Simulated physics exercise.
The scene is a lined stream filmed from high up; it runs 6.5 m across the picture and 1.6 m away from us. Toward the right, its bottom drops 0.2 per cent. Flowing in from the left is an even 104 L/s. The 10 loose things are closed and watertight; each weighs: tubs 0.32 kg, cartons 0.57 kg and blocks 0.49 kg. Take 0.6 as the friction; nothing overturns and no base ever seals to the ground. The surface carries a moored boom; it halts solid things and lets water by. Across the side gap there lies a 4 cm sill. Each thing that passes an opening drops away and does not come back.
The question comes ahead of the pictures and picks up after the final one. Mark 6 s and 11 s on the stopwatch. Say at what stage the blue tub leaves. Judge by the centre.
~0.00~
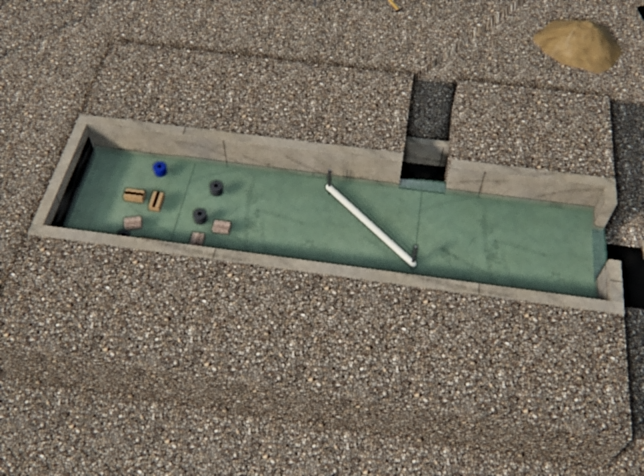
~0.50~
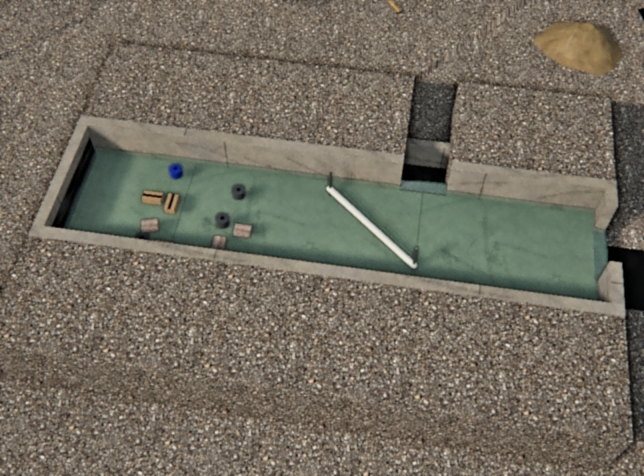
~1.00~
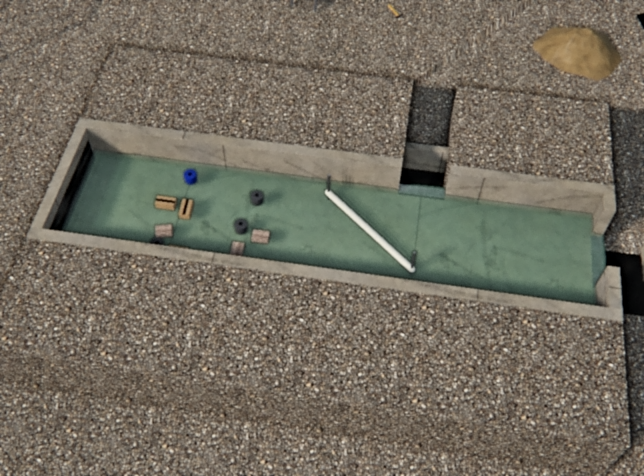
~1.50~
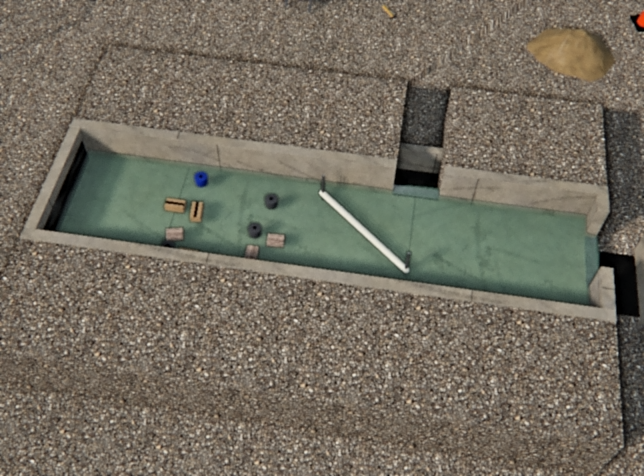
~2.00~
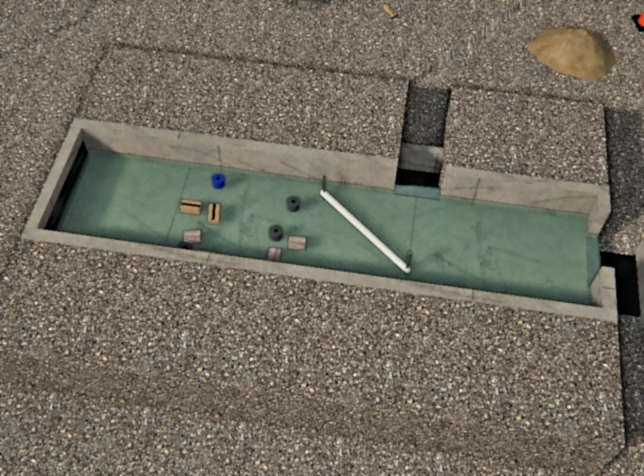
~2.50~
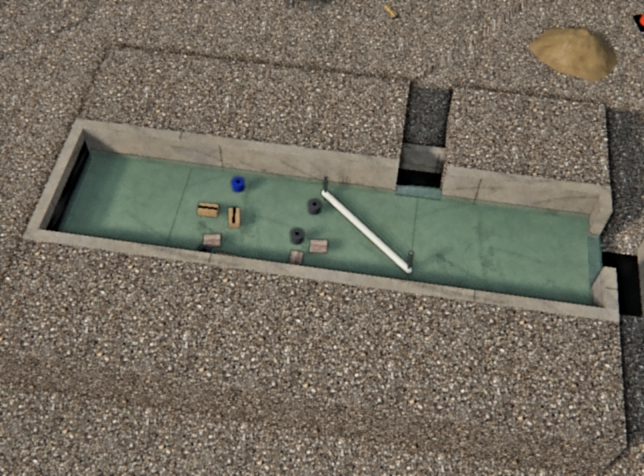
Late band.
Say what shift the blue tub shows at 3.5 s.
I'd guess some 150 cm by then.
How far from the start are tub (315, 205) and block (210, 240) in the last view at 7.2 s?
The one named first has moved 250 cm, the other 300 cm.
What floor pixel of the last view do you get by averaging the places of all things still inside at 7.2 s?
I'd say about (393, 278) in the last view.
After 3.5 s the blue tub is near (277, 187), 1.6 m from its start, afloat; 0 of 10 are out; 10 afloat.
After 7.2 s the blue tub is near (359, 231), 2.7 m from its start, afloat; 0 of 10 are out; 10 afloat.
After 12.0 s the blue tub is near (385, 254), 3.1 m from its start, afloat; 0 of 10 are out; 10 afloat.
After 16.0 s the blue tub is near (435, 285), 3.8 m from its start, afloat; 1 of 10 are out; 9 afloat.
